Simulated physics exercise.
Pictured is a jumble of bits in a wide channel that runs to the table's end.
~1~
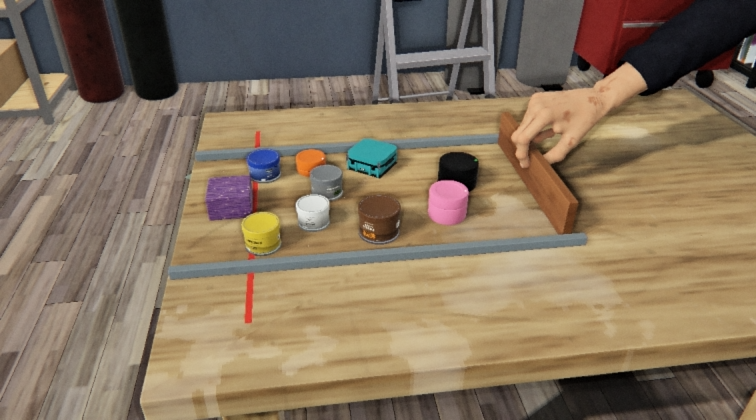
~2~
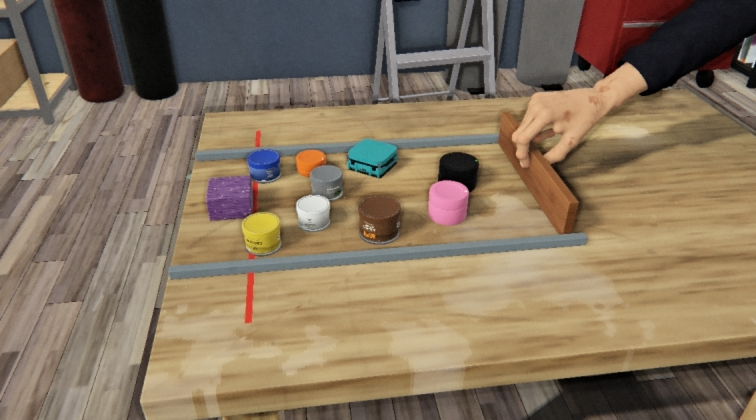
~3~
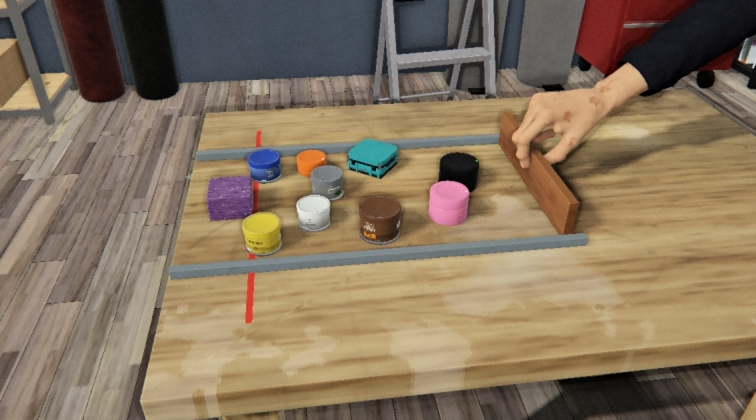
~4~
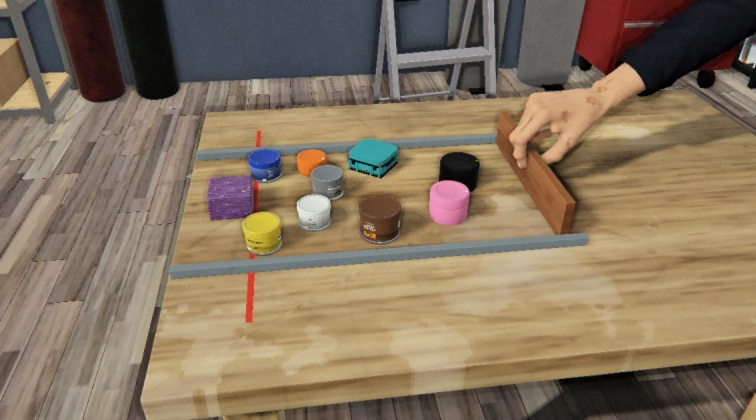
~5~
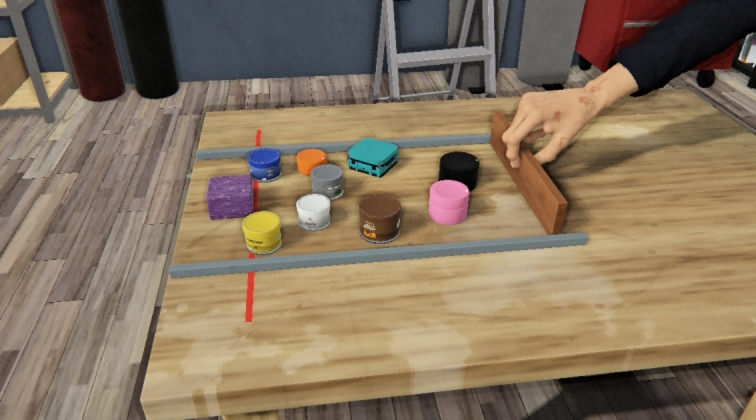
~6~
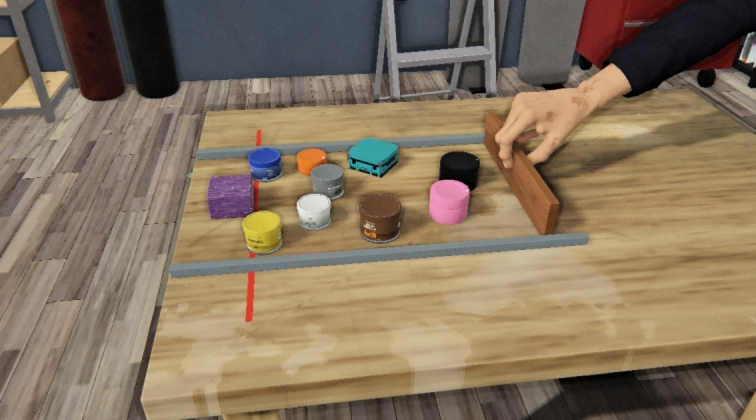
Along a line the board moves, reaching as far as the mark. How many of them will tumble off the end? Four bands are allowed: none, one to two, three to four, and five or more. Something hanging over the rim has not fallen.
The answer is one to two.
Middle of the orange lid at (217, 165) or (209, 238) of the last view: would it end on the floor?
In the two tries the orange lid ends up below and ends up below, in that order.
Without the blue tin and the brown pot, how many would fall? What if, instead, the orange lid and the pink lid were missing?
You'd get 1 in the first case and 1 in the second one.
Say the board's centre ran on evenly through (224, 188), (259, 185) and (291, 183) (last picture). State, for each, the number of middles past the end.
Per position: 6 / 1 / 0.
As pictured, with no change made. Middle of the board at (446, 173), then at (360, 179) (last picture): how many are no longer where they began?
Respectively 2 and 8.
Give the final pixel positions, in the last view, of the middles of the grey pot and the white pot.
The grey pot stops around (198, 189); the white pot around (197, 219).
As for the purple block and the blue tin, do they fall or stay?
The purple block? It doesn't stay. The blue tin? It hangs on.
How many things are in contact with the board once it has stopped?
It's touching 4 at the end.
Soon after, none off yet; purple block at rest near (231, 196); blue tin at rest near (265, 165); yellow tin at rest near (263, 233).
After that, none off yet; purple block displaced a little near (209, 199); blue tin displaced about its own width near (239, 170); yellow tin displaced a little near (243, 234).
In the end, the number that fall off is one or two; gone, purple block.
